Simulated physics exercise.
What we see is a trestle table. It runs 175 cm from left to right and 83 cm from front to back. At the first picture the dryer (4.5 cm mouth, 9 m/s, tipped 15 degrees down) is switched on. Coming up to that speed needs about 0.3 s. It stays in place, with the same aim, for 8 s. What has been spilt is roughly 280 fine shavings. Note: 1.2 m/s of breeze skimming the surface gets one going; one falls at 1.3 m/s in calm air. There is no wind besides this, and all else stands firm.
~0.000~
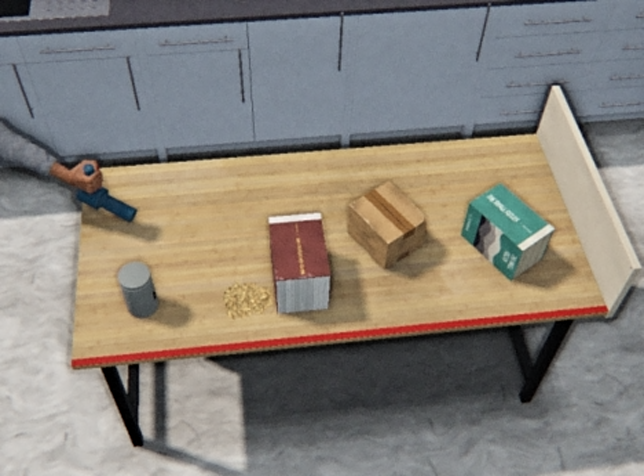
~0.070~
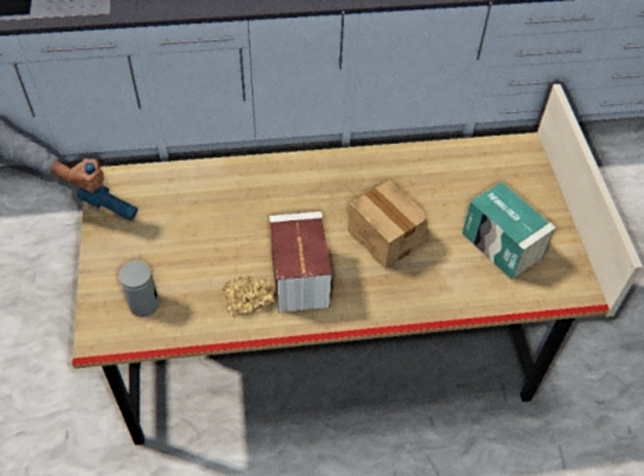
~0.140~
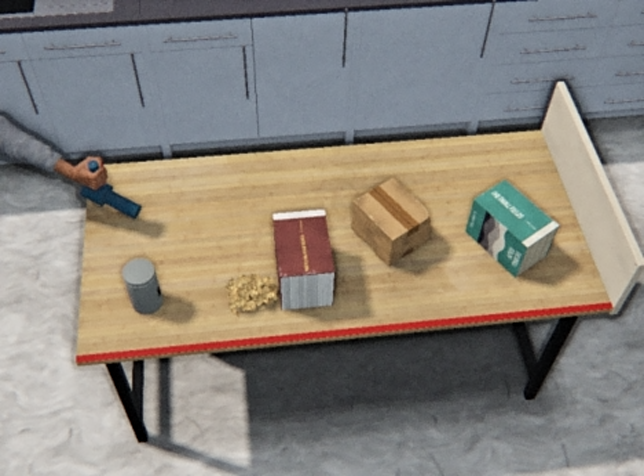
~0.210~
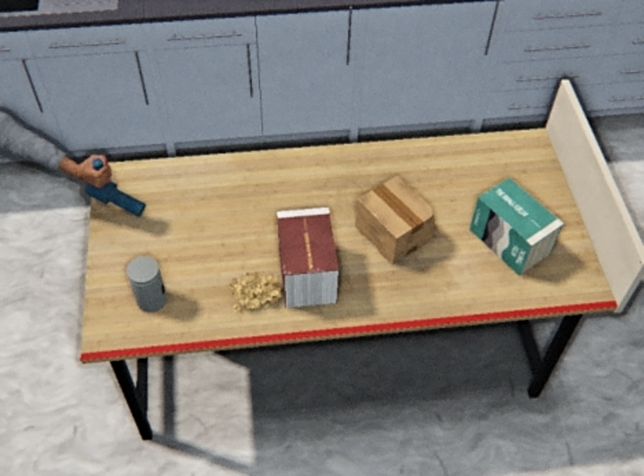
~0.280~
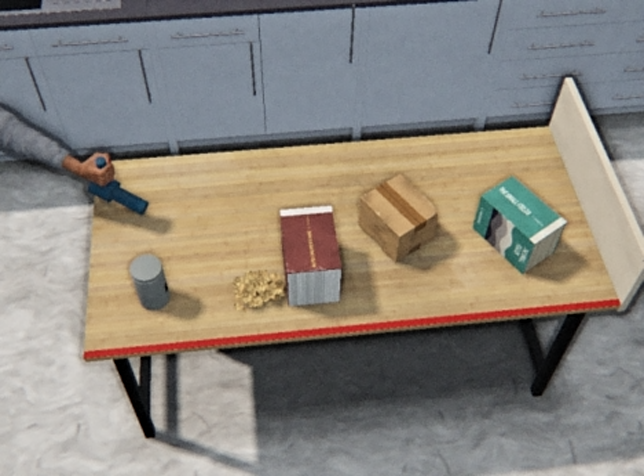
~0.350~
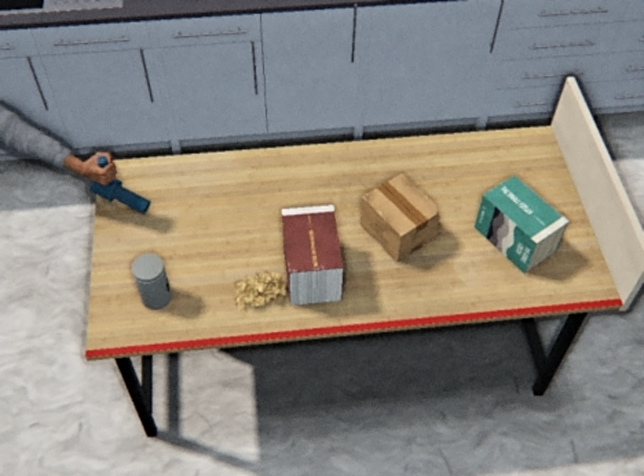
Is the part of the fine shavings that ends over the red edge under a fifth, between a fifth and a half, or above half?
Upwards of half of the fine shavings finish over the red edge.
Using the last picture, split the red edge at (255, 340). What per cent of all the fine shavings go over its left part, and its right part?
I'd guess near 0 percent left and close to 100 percent right.
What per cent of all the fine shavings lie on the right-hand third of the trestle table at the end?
Near 0 %.
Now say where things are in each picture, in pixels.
The middle of the fine shavings is near (248, 299), none has stirred yet and the mouth of the dryer is at (134, 216), in the first frame.
The middle of the fine shavings is near (249, 293), none has stirred yet and the red edge is centred on (350, 337), in the second frame.
The middle of the fine shavings is near (252, 291), none has stirred yet, the top of a book is at (303, 242) and the top of a jar is at (139, 271), in the third frame.
The middle of the fine shavings is near (256, 289) and none has stirred yet, in the fourth frame.
The middle of the fine shavings is near (259, 287) and about 1 % have left their places, in the fifth frame.
The middle of the fine shavings is near (261, 287) and about 5 % have left their places, in the sixth frame.
After 1.6 s, 0 % are on the move or not yet settled, 100 % are over the red edge.
After 2.6 s, 0 % are on the move or not yet settled, 100 % are over the red edge.
After 4.4 s, 0 % are on the move or not yet settled, 100 % are over the red edge.
After 8.0 s, at the end, 100 % are over the red edge.
